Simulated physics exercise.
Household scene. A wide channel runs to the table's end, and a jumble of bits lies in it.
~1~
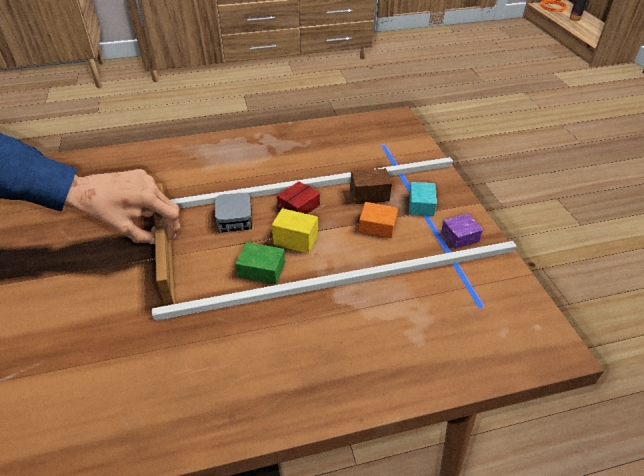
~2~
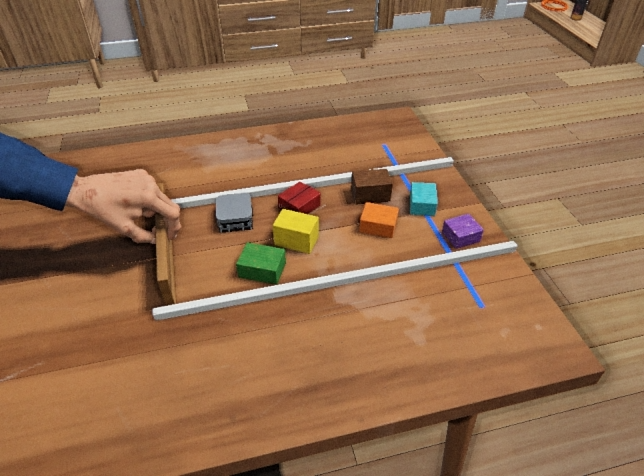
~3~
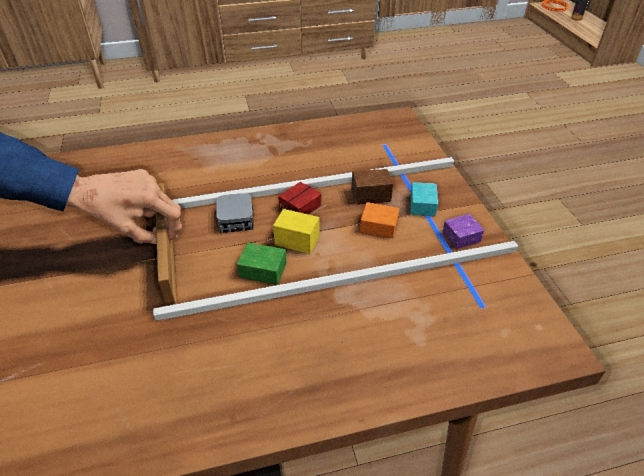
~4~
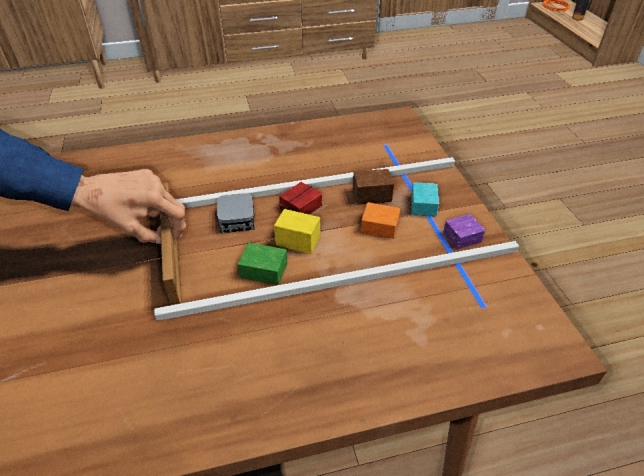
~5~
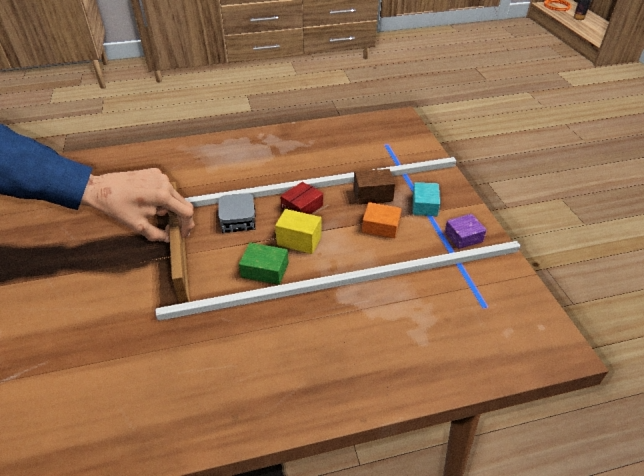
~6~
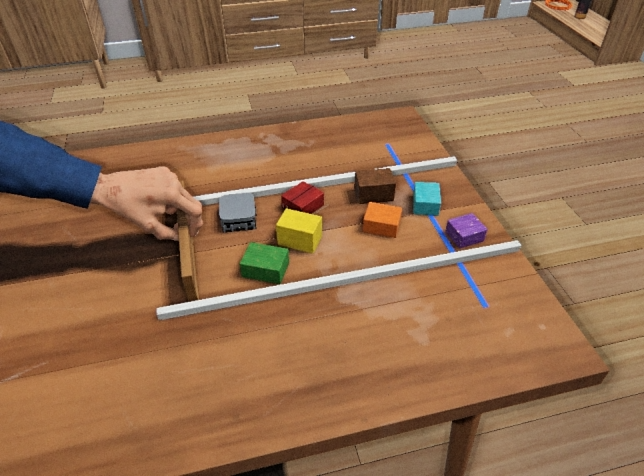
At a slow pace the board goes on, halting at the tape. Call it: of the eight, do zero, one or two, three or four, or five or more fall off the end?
One or two fall off.
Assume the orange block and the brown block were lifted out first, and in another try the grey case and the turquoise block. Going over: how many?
0 and 0.
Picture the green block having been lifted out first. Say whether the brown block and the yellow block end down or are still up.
The brown block ends up below while the yellow block stays up top.
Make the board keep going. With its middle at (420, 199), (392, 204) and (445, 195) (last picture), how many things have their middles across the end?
Going through the three positions, you'd get 2, 0 and 5.
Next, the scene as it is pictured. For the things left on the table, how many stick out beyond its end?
3, I think.
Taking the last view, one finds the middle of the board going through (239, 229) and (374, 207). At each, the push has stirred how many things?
By the first moment it's 2, by the second it's 7.
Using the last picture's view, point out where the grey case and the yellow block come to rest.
Final pixels, roughly: (429, 181) for the first, (446, 198) for the other.
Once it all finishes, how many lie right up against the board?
The answer is 3.
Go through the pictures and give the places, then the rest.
The first picture shows purple block (462, 231); turquoise block (422, 199); brown block (371, 186); board (164, 242); tape (424, 212).
The second picture shows turquoise block (423, 199); orange block (379, 220).
The third picture shows brown block (372, 186); yellow block (297, 231).
The fourth picture shows purple block (464, 231); board (169, 241).
The fifth picture shows turquoise block (426, 199); grey case (237, 213).
The sixth picture shows purple block (466, 231); turquoise block (427, 199); brown block (375, 186); board (186, 238); tape (428, 212).
Soon after, none off yet; purple block at rest near (466, 231); turquoise block at rest near (427, 199); brown block at rest near (375, 186).
Then, none off yet; purple block at rest near (466, 231); turquoise block at rest near (427, 199); brown block moved about its own width near (402, 179).
Further on, none off yet; purple block moving near (470, 230); turquoise block moved about its own width near (467, 190); brown block moved well along near (459, 170).
At rest, the number that fall off is one or two; fallen, brown block and turquoise block.
